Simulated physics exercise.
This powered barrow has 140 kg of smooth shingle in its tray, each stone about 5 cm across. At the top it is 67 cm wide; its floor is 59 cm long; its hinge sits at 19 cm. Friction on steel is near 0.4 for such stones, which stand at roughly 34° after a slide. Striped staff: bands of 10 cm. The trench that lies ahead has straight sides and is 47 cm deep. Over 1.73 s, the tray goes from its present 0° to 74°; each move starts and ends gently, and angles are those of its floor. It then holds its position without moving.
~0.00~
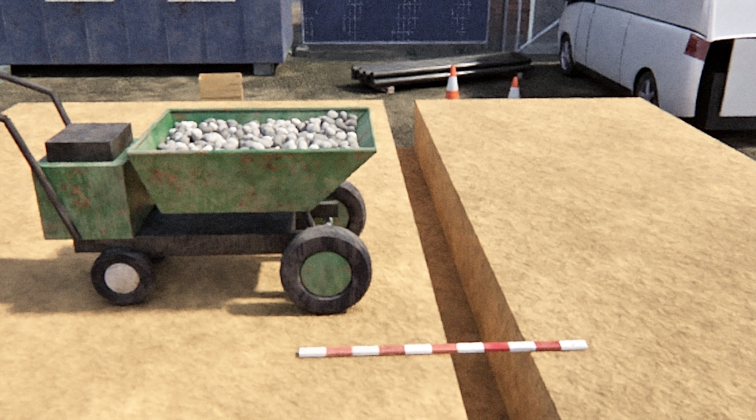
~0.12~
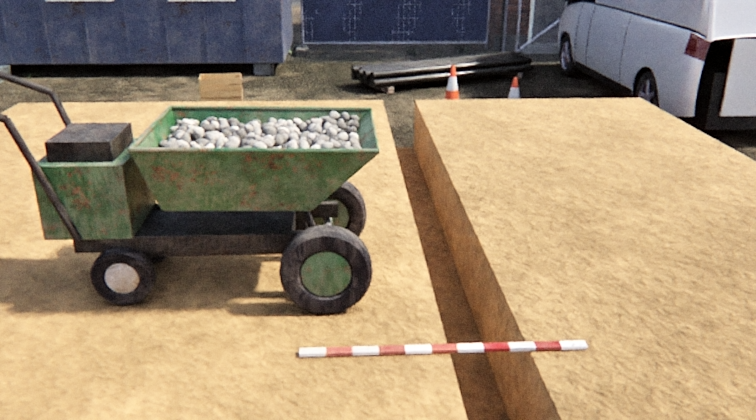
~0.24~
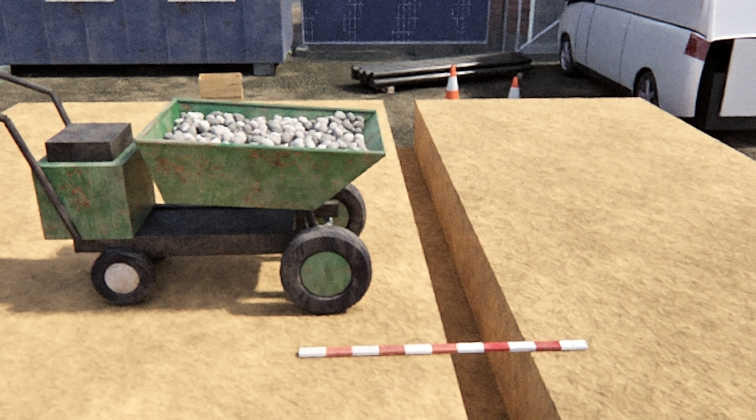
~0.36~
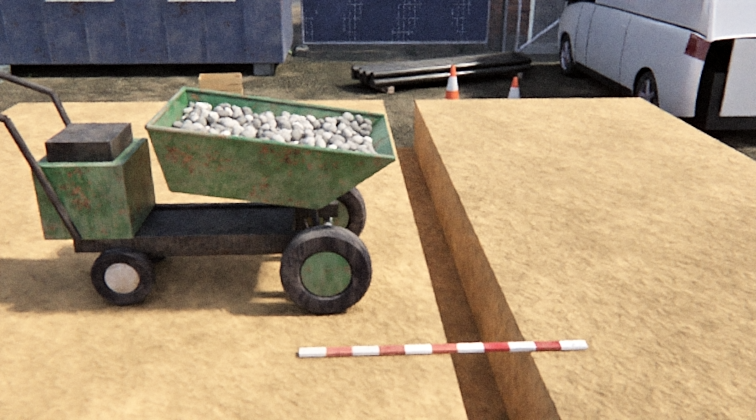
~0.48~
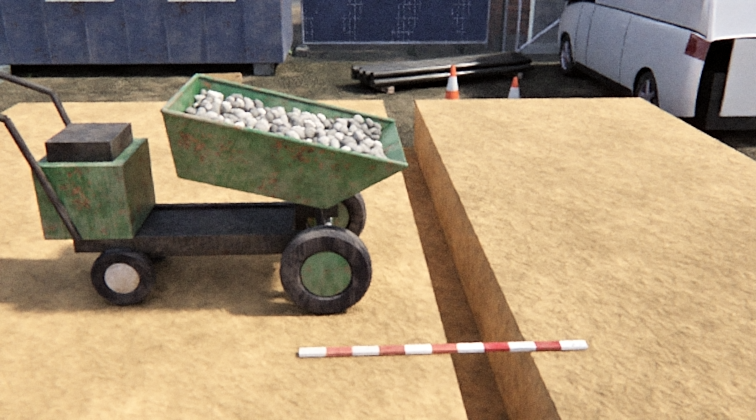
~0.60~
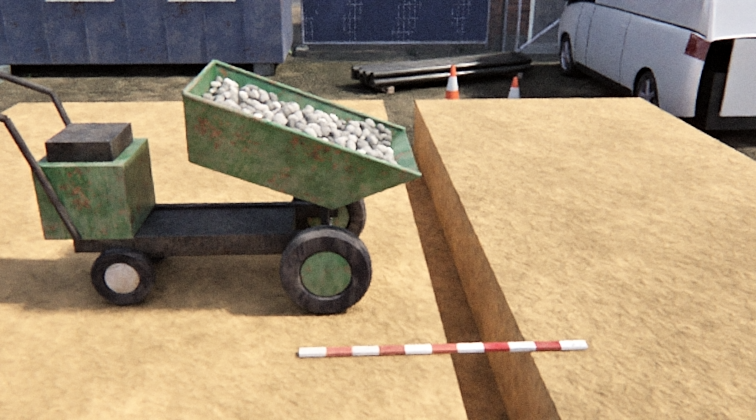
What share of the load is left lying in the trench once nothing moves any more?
About 58 per cent.
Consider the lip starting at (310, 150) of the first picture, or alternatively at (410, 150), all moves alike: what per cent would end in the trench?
Roughly 85 in a hundred, then 30 in a hundred.
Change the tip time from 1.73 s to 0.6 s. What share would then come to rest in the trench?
Probably about 40 in a hundred.
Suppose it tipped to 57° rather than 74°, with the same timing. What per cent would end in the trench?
Roughly 65 per cent would end in the trench.
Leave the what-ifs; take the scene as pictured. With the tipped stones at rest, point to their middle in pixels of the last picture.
Resting centre: About (485, 334).
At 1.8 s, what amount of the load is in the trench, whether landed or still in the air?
Some 45 per cent of the load by that point.
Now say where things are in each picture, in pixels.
In the first picture, the tray is at 0°, its lip at (377, 151); the top of the load is at (310, 126).
In the second picture, the tray is at 1°, its lip at (379, 151); the top of the load is at (297, 127); the stones move at 0.2 m/s on average.
In the third picture, lip at (386, 154), floor tilted 4°, highest stones at (209, 125); the stones move at 0.3 m/s on average.
In the fourth picture, the tray is at 8°, its lip at (395, 159); the top of the load is at (201, 115); the stones move at 0.4 m/s on average.
In the fifth picture, lip at (407, 166), floor tilted 14°, highest stones at (209, 101); the stones move at 0.5 m/s on average.
In the sixth picture, lip at (420, 176), floor tilted 21°, highest stones at (222, 88); the stones move at 0.5 m/s on average.
After 1.3 s the floor is at 63°; 93 % in the tray, 7 % in the trench; the foremost stones are at (488, 255).
After 1.8 s the floor is at 74°; 15 % in the tray, 46 % in the trench, 39 % past the trench; the foremost stones are at (644, 257).
After 2.2 s the floor is at 74°; 1 % in the tray, 57 % in the trench, 42 % past the trench; the foremost stones are at (703, 252).
After 4.1 s the floor is at 74°; 0 % in the tray, 58 % in the trench, 42 % past the trench; the foremost stones are at (731, 253).
